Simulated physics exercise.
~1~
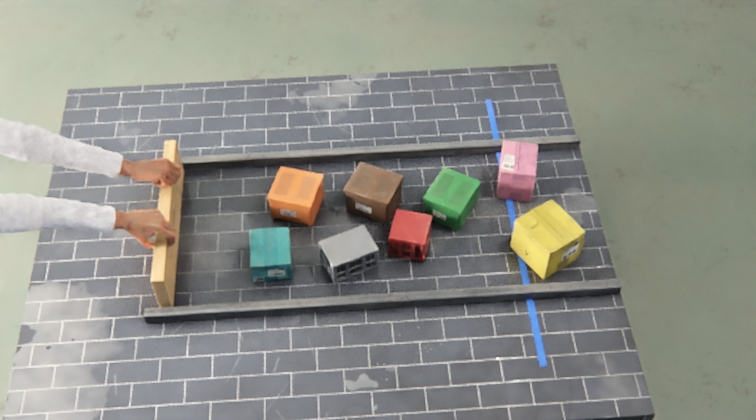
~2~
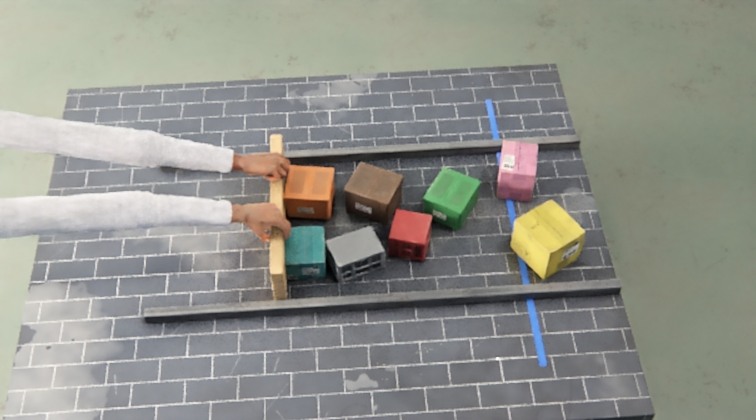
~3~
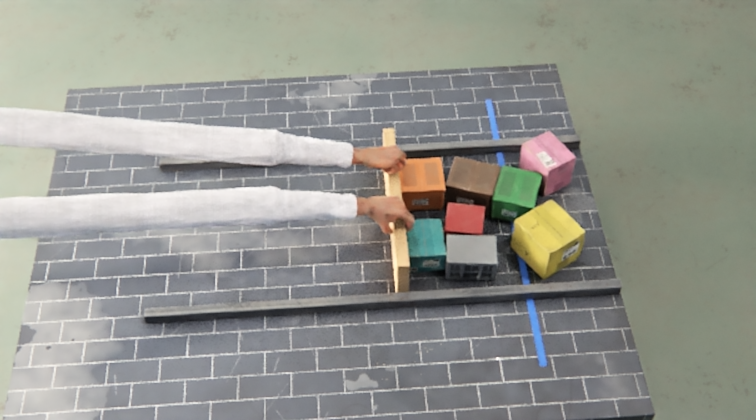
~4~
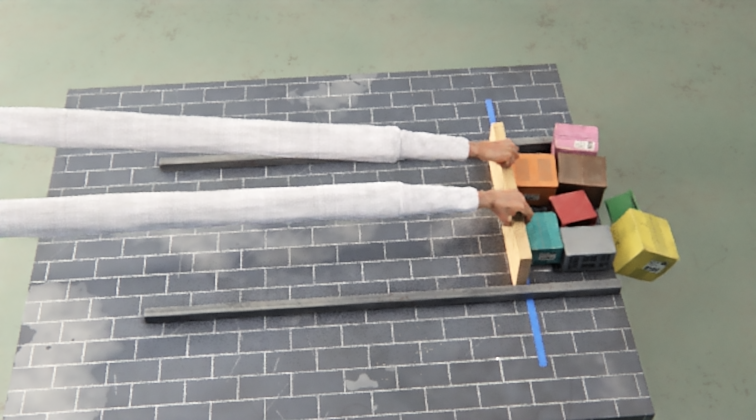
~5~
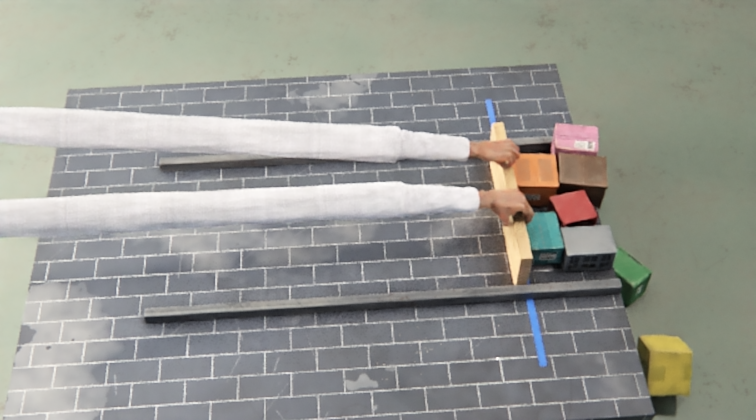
Two hands slid a wooden plank to the right between two rails, gathering a scatter of colourful boxes and pushing them along until it stopped at the blue tape, and the yellow and green boxes dropped off the platform while the rest stayed on.
